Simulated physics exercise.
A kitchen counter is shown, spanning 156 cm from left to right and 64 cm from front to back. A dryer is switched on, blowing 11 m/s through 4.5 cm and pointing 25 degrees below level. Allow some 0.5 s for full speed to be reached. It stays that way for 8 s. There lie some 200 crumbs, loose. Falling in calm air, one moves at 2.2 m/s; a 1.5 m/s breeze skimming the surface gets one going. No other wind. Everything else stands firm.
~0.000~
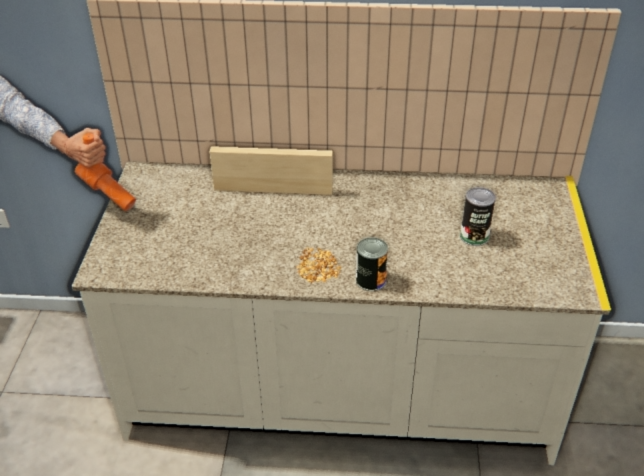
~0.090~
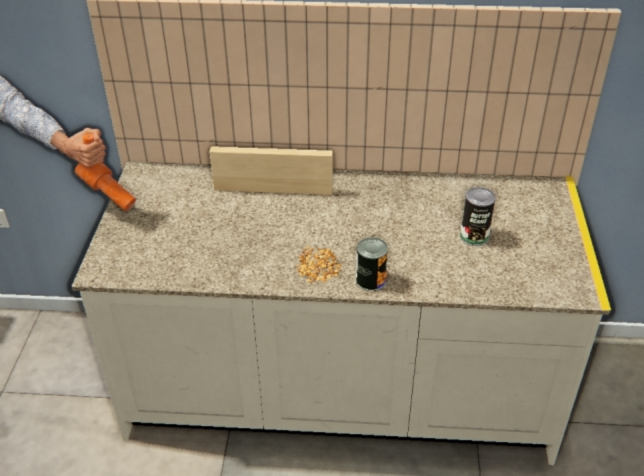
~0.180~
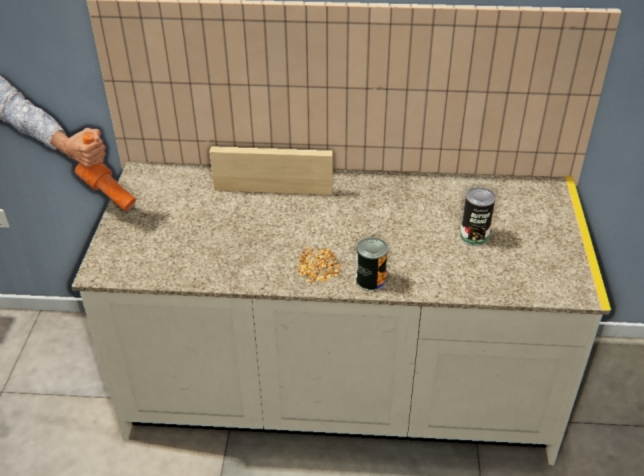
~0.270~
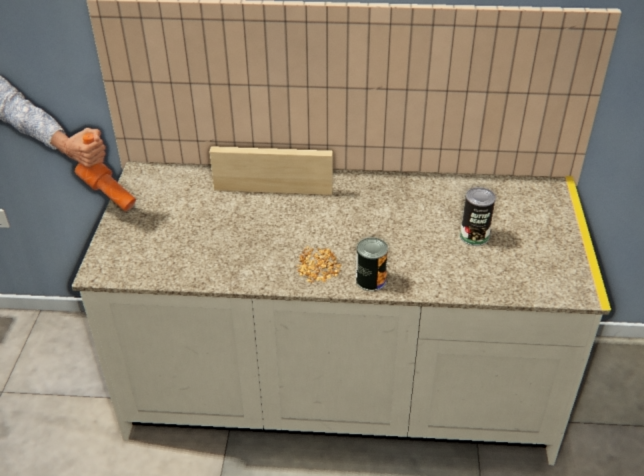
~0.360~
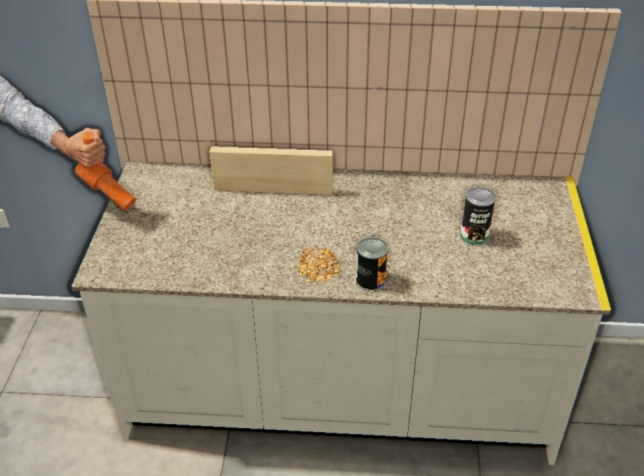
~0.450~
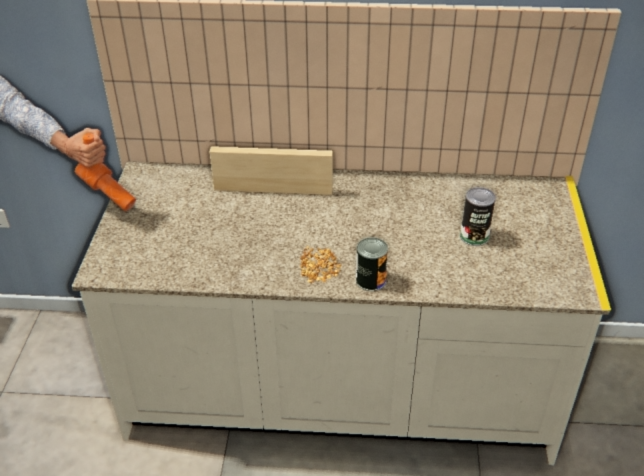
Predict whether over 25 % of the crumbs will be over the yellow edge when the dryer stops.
Looks like that edge will lose at most a quarter of the load.
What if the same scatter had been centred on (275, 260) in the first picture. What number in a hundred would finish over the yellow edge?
I'd expect around 10 percent of them to end up there.
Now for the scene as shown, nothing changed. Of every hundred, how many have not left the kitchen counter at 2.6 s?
Around 60 in a hundred.
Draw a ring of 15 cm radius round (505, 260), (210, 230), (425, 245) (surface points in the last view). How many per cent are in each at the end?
First spot near 20 %, second near 0 %, third near 15 %.
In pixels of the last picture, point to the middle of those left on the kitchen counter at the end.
Around (449, 272).
After 1.6 s, 0 % are over the yellow edge; the middle of those still in play is near (448, 272); 44 % have settled or left.
After 2.6 s, 1 % are over the yellow edge; the middle of those still in play is near (458, 276); 48 % have settled or left.
After 4.4 s, 6 % are over the yellow edge; the middle of those still in play is near (448, 272); 58 % have settled or left.
After 8.0 s, at the end, 8 % are over the yellow edge; the middle of those still in play is near (449, 272).
